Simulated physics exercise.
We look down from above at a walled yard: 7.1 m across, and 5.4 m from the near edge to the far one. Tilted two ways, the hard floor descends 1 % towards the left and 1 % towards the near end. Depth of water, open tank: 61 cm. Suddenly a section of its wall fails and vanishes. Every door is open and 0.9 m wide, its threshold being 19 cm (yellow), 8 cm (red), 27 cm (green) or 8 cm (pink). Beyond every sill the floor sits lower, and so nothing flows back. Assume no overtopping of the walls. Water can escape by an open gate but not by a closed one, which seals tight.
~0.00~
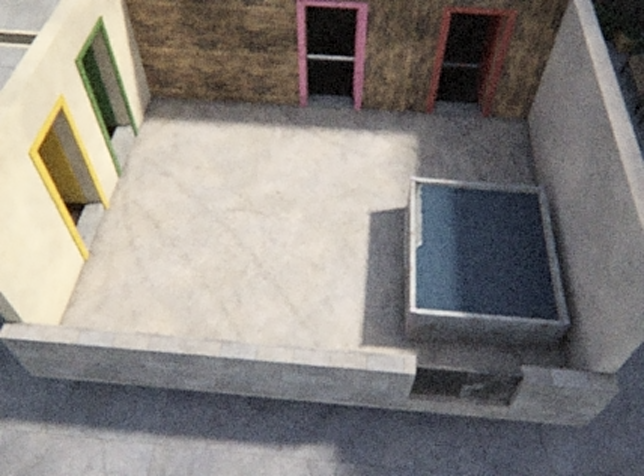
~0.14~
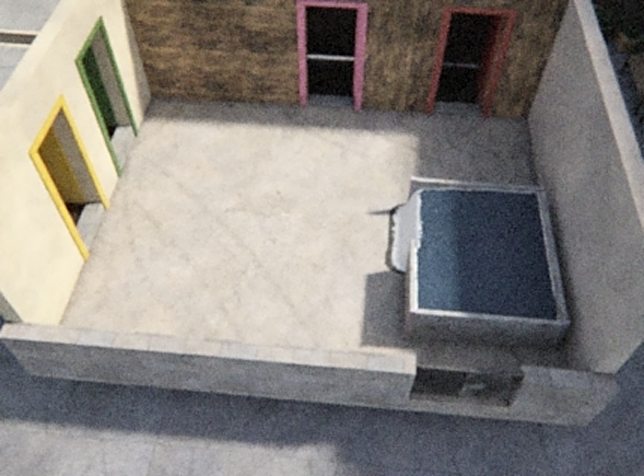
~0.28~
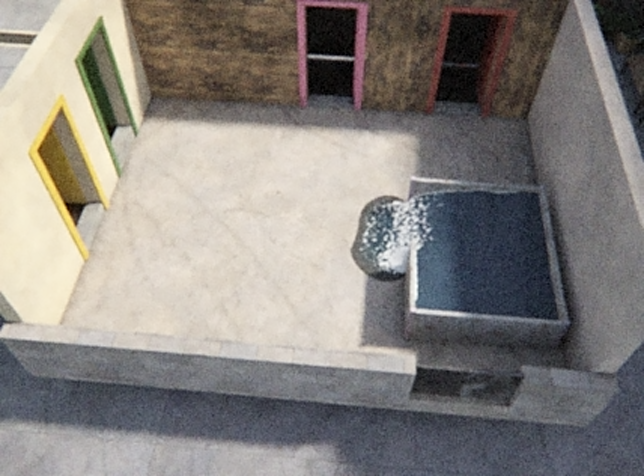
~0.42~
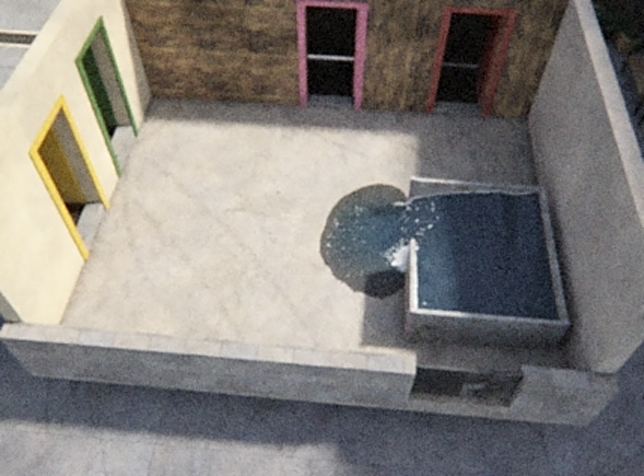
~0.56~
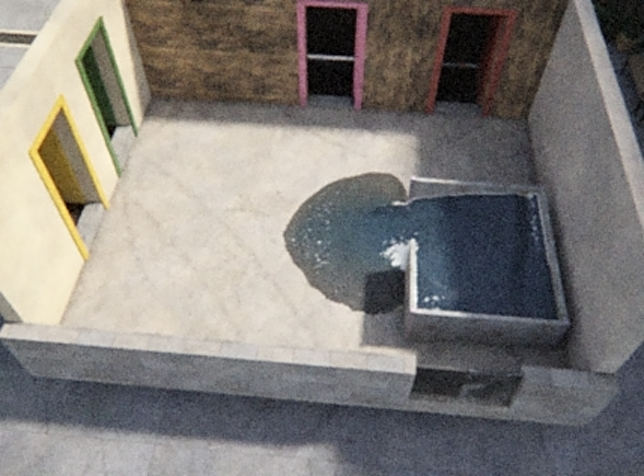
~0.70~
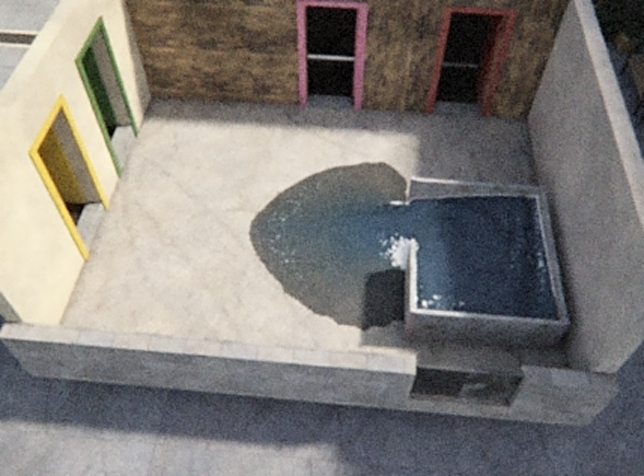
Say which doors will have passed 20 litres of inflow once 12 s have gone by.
After that time: Yellow door: Not passed, red door: Not passed, green door: Not passed, pink door: Not passed.
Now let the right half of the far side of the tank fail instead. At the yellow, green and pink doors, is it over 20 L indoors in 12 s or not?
Against that limit: Yellow below, green under, pink under.
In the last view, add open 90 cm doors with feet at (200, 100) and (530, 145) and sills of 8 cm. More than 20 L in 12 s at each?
Door 1: Limit broken; door 2: Limit not reached.
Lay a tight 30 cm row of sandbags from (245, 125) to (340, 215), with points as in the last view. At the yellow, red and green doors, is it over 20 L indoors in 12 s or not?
Yellow within the limit, red within the limit, green within the limit.
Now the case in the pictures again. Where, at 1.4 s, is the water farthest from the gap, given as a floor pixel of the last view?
Around (133, 196).
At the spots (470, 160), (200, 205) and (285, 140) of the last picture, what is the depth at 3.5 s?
I'd read it as roughly 0, 3 and 2 cm, in that order.
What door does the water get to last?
The red door.
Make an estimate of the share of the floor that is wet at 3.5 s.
Around 65 per cent.
After 1.4 s water covers 40 % of the floor and is deepest (32 cm) near (394, 231); yellow door not reached, red door not reached, green door not reached, pink door not reached.
After 2.2 s water covers 65 % of the floor and is deepest (24 cm) near (394, 231); yellow door 21 cm at the sill, 0 L in, red door not reached, green door 19 cm at the sill, 0 L in, pink door 7 cm at the sill, 0 L in.
After 3.5 s water covers 65 % of the floor and is deepest (26 cm) near (137, 135); yellow door 17 cm at the sill, 2 L in, red door not reached, green door 16 cm at the sill, 0 L in, pink door 5 cm at the sill, 1 L in.
After 7.0 s water covers 75 % of the floor and is deepest (19 cm) near (49, 351); yellow door 13 cm at the sill, 3 L in, red door not reached, green door 12 cm at the sill, 0 L in, pink door 5 cm at the sill, 1 L in.
After 12.0 s water covers 95 % of the floor and is deepest (14 cm) near (499, 389); yellow door 11 cm at the sill, 3 L in, red door 2 cm at the sill, 0 L in, green door 9 cm at the sill, 0 L in, pink door 5 cm at the sill, 1 L in.
